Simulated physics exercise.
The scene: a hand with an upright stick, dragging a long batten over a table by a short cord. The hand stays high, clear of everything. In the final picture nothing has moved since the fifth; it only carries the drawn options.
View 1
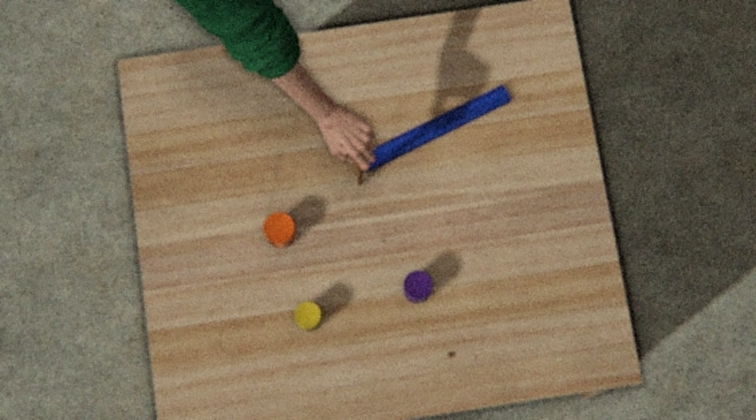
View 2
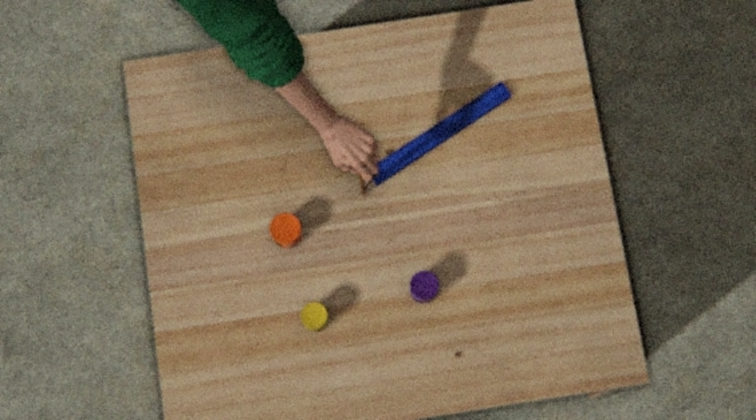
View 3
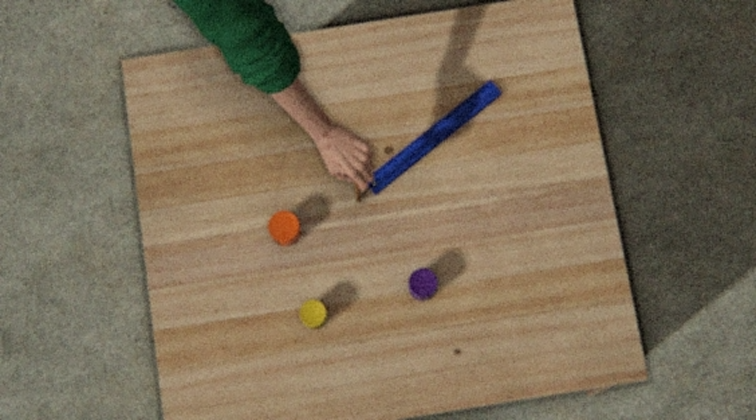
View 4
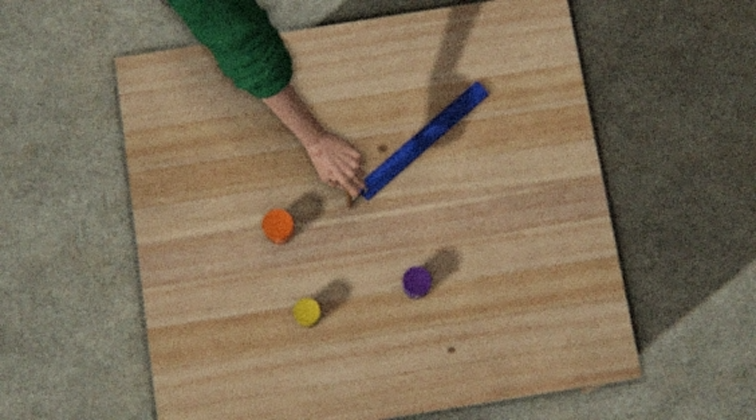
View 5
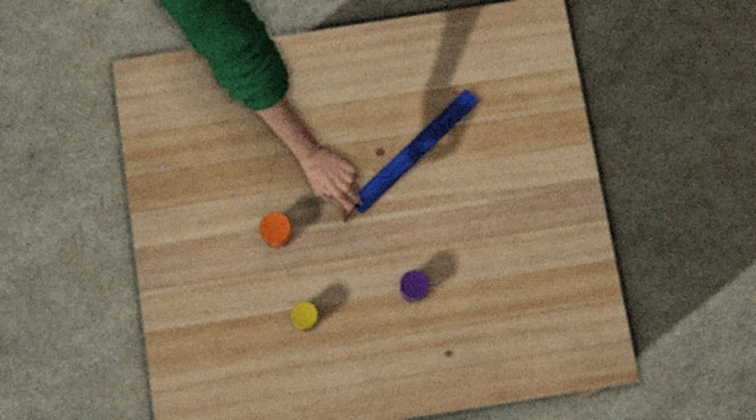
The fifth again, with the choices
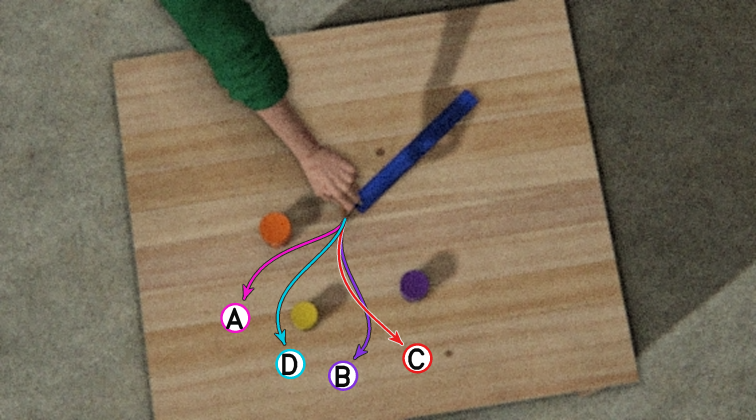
A long blue batten lies slanted across a pale wooden table, seen from above on a grey floor. A green-sleeved arm reaches in from the upper left, its hand at the batten's lower end, with an orange jar left of centre, a yellow one below and a purple one to the right. The hand draws the batten a short way down and left, its slant steepening, while the view shifts slightly.
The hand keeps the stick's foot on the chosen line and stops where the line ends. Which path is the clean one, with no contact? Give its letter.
Pull along B.
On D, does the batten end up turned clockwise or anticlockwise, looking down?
Anticlockwise.
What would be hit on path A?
It is the orange jar.
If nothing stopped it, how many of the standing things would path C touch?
It touches one.
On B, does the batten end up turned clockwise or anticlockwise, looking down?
On that path, anticlockwise.
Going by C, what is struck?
The purple jar.
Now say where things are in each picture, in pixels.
In the first picture, purple jar (418, 287); blue batten (435, 127); orange jar (280, 231).
In the second picture, blue batten (440, 132); purple jar (424, 288).
In the third picture, blue batten (433, 136); yellow jar (314, 315).
In the fourth picture, blue batten (423, 139); orange jar (279, 227).
In the fifth picture, blue batten (415, 150); purple jar (414, 287); orange jar (276, 231); yellow jar (305, 317).
On the marked copy, A from (345, 219) via (288, 251) to (244, 299); B from (345, 219) via (357, 290) to (355, 358); C from (345, 219) via (350, 290) to (402, 344); D from (345, 219) via (299, 276) to (285, 344).
Taking B. A third of the way, foot of the stick (348, 271), middle of the batten (395, 184).
Two thirds of the way, foot of the stick (369, 319), middle of the batten (389, 221).
When it is over, foot of the stick (353, 360), middle of the batten (380, 262); nothing has been touched.
As for the rest, A meets the orange jar; C meets the purple jar; D meets the yellow jar.
